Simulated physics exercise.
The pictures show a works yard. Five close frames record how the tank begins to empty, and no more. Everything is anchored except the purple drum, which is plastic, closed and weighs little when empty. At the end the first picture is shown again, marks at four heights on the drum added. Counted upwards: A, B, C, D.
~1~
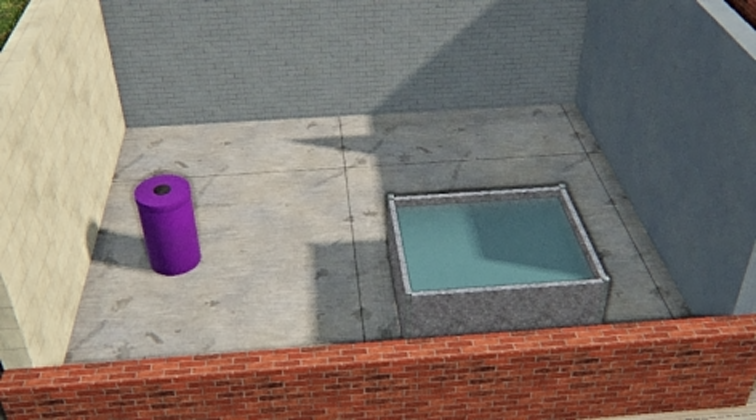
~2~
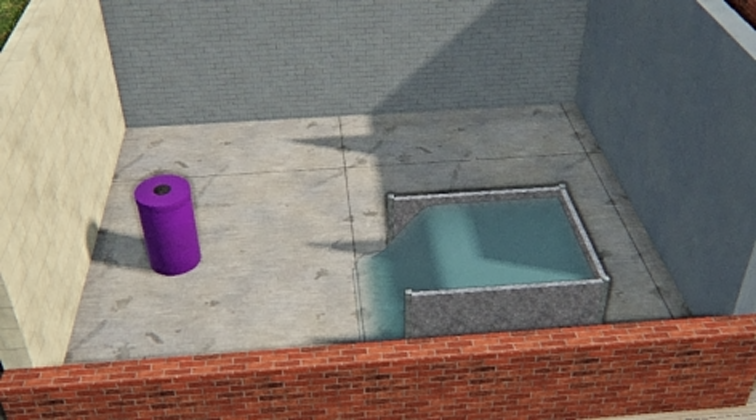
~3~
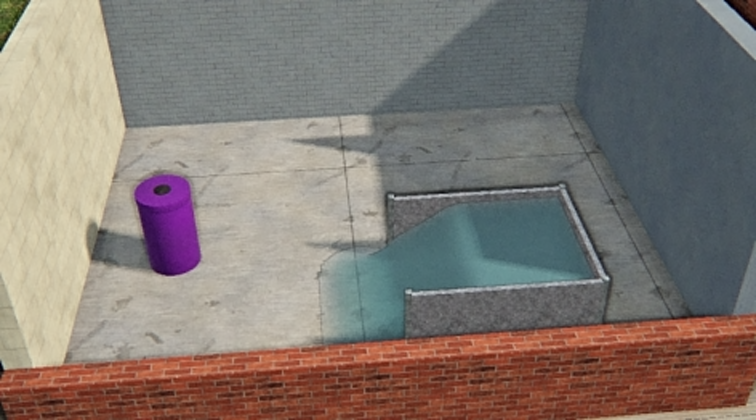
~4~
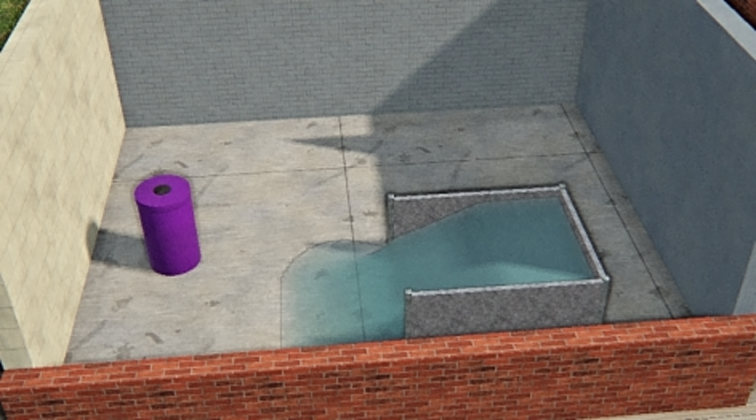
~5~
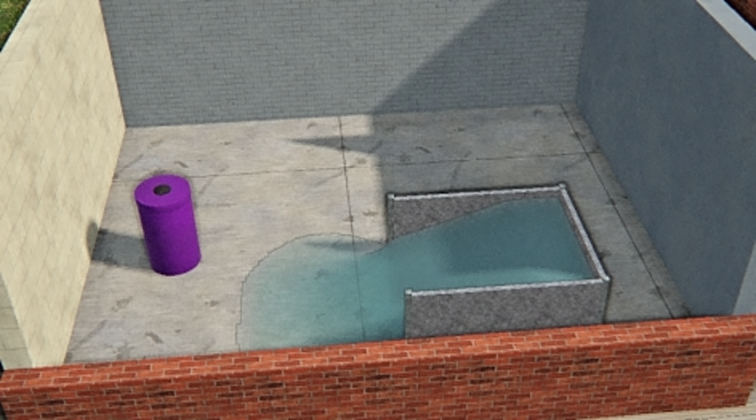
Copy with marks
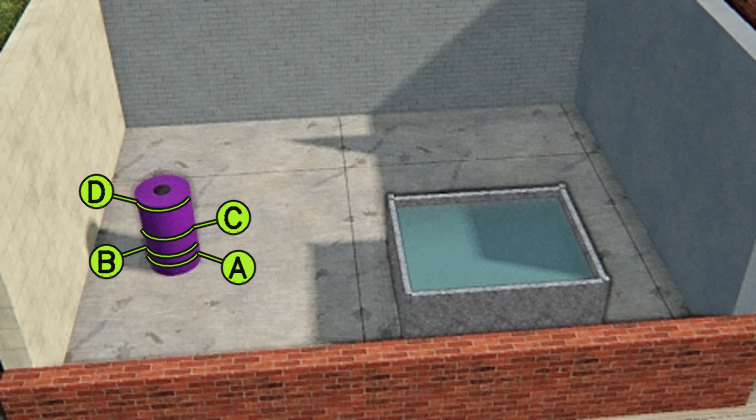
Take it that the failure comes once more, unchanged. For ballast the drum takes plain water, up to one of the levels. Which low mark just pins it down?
Take C.
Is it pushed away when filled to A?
Yes.
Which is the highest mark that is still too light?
That is mark B.
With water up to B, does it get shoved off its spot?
Yes, it does.
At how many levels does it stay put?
Two of the four.
In lime, A at (171, 265); B at (169, 256); C at (166, 239); D at (160, 210); from the bottom up A, B, C, D.
If A is chosen, it is pushed about 4 times its own width away.
If B is chosen, it is pushed about its own width away.
If C is chosen, it does not move.
If D is chosen, it does not move.
